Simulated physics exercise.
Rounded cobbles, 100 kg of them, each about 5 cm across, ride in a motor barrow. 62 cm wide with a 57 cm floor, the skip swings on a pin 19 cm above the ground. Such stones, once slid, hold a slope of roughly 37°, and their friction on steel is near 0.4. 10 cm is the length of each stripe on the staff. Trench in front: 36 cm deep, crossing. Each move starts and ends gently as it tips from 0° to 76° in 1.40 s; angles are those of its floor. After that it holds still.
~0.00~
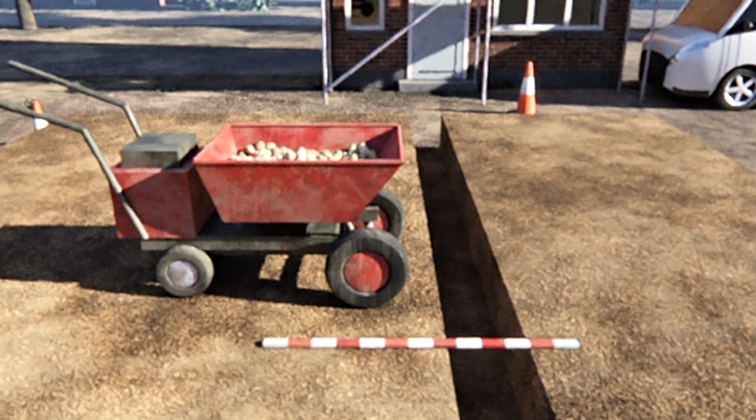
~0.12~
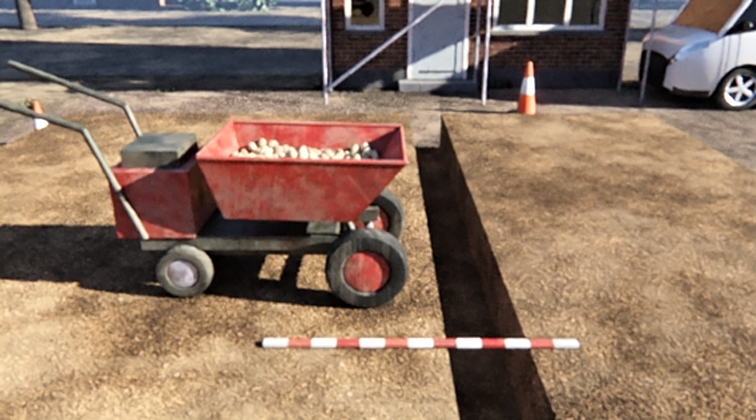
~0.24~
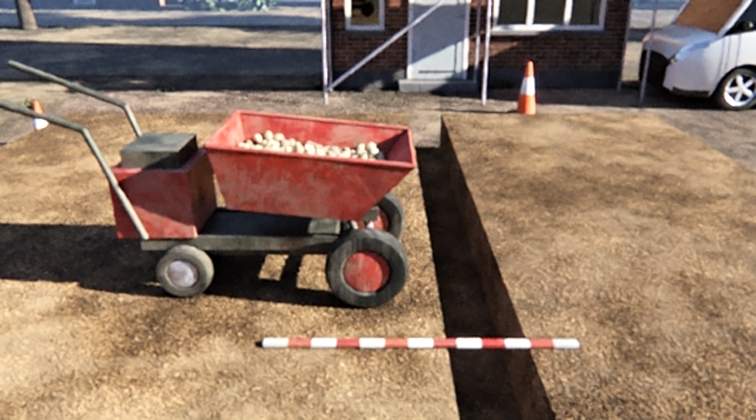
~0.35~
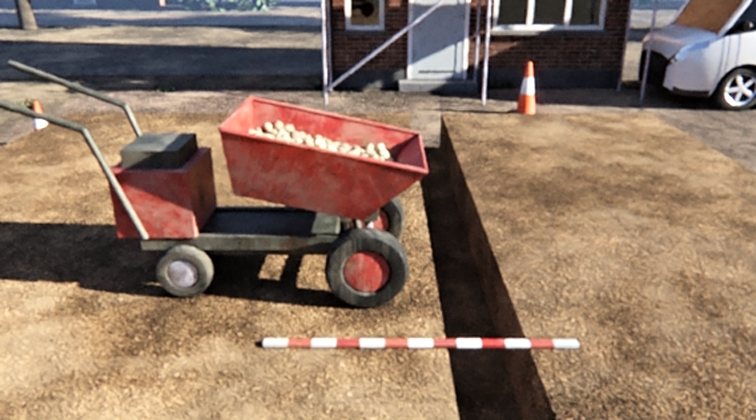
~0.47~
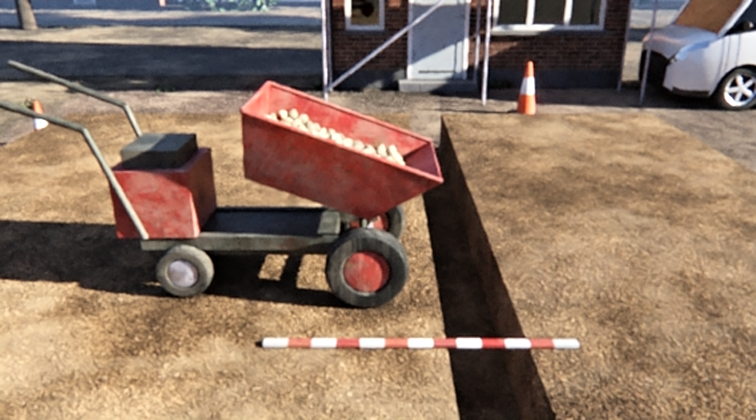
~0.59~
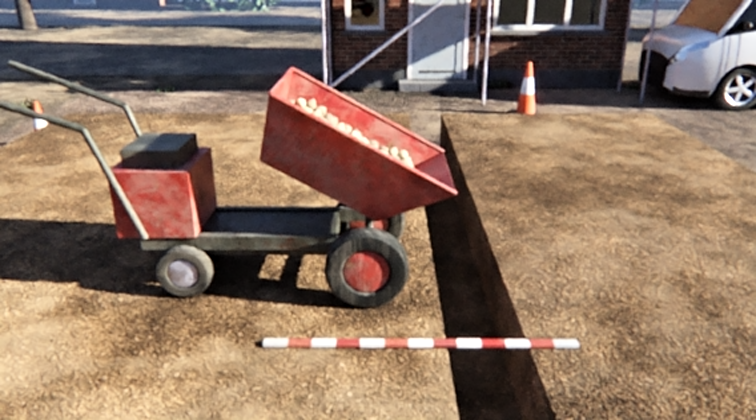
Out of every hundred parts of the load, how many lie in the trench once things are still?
Around 43 out of 100.
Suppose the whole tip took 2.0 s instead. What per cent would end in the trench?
I'd put it at roughly 50 per cent.
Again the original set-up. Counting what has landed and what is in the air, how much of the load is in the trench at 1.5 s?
At that moment: Approx. 15 %.
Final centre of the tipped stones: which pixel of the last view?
In the last view, about (520, 273).
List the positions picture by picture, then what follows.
Lip at (403, 162), floor tilted 0°, highest stones at (305, 157), in the first frame.
The skip is at 2°, its lip at (406, 163); the top of the load is at (285, 153); the stones move at 0.2 m/s on average, in the second frame.
The skip is at 6°, its lip at (415, 166); the top of the load is at (268, 144); the stones move at 0.4 m/s on average, in the third frame.
The skip is at 12°, its lip at (427, 172); the top of the load is at (276, 133); the stones move at 0.5 m/s on average, in the fourth frame.
Lip at (442, 181), floor tilted 20°, highest stones at (278, 121); the stones move at 0.6 m/s on average, in the fifth frame.
The skip is at 29°, its lip at (456, 194); the top of the load is at (294, 109); the stones move at 0.7 m/s on average, in the sixth frame.
After 1.0 s the floor is at 64°; 100 % in the skip; the foremost stones are at (476, 223).
After 1.5 s the floor is at 76°; 48 % in the skip, 15 % in the trench, 37 % past the trench; the foremost stones are at (595, 279).
After 1.9 s the floor is at 76°; 13 % in the skip, 28 % in the trench, 58 % past the trench; the foremost stones are at (684, 287).
After 3.8 s the floor is at 76°; 0 % in the skip, 43 % in the trench, 57 % past the trench; the foremost stones are at (746, 290).
